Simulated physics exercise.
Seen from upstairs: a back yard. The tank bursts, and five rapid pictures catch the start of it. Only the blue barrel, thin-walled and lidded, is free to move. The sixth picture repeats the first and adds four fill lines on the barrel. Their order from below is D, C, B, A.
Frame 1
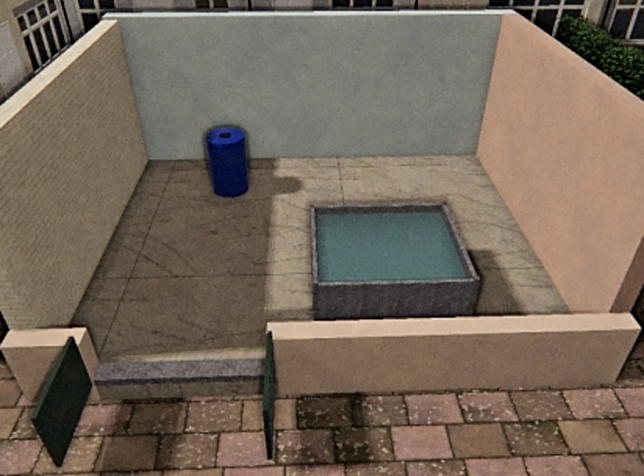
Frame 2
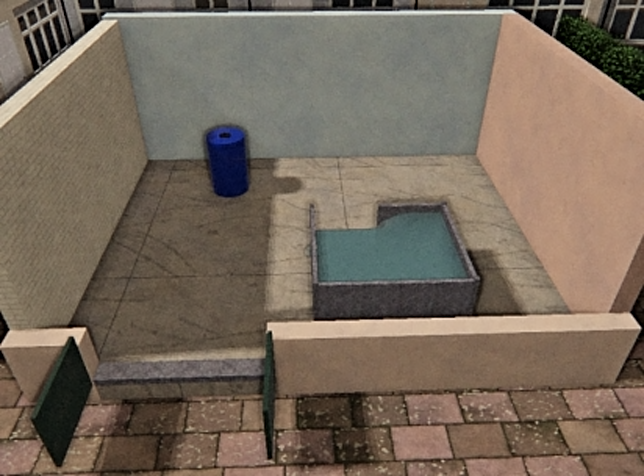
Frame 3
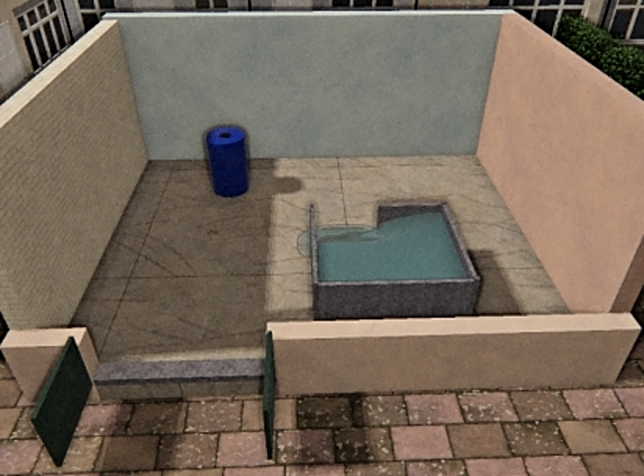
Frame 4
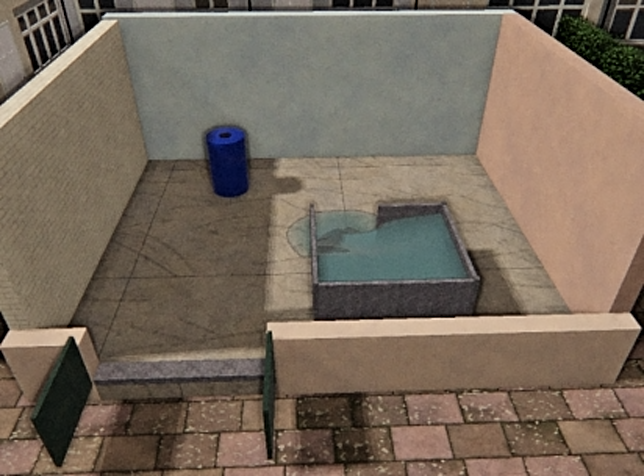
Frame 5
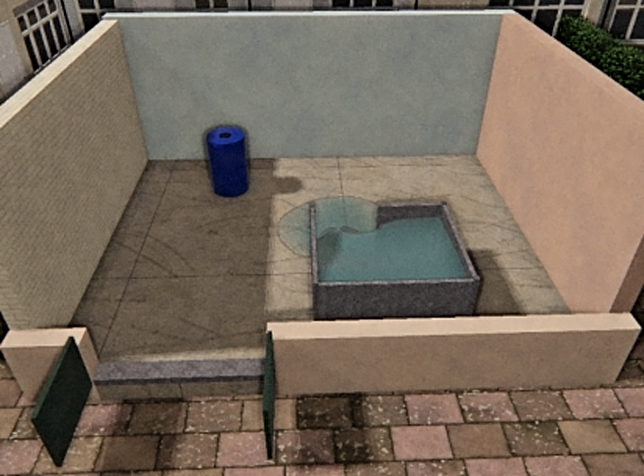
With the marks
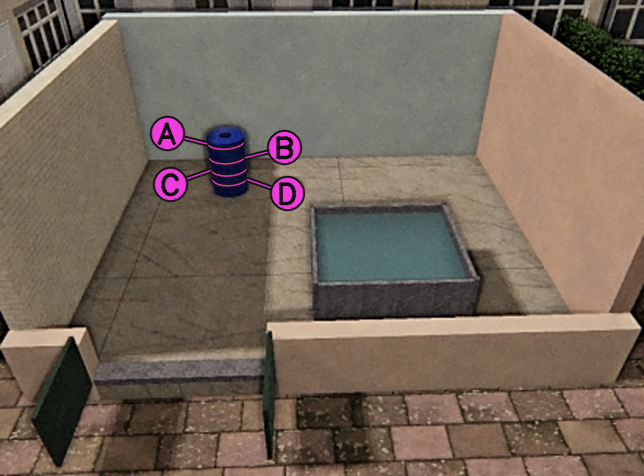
A stone tank's back corner opens, and water spreads across the paving behind it.
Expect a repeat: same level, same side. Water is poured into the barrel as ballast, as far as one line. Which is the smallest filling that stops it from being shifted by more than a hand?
The limit is D.
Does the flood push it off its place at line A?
No.
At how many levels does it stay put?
All of the four.
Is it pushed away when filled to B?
No.
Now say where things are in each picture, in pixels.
Lid of the blue barrel at (225, 136); tank full, its middle at (386, 245); open gate at (178, 329).
Water covers 1 % of the ground, mostly out of sight from here.
Water covers 3 % of the ground, mostly out of sight from here.
Water covers 6 % of the ground and is seen nearest the barrel at (299, 227).
Lid of the blue barrel at (225, 136); water covers 8 % of the ground and is seen nearest the barrel at (298, 209).
On the marked copy, A at (224, 149); B at (225, 163); C at (227, 176); D at (228, 185); from the bottom up D, C, B, A.
With A, it does not move.
With B, it does not move.
With C, it does not move.
With D, it does not move.
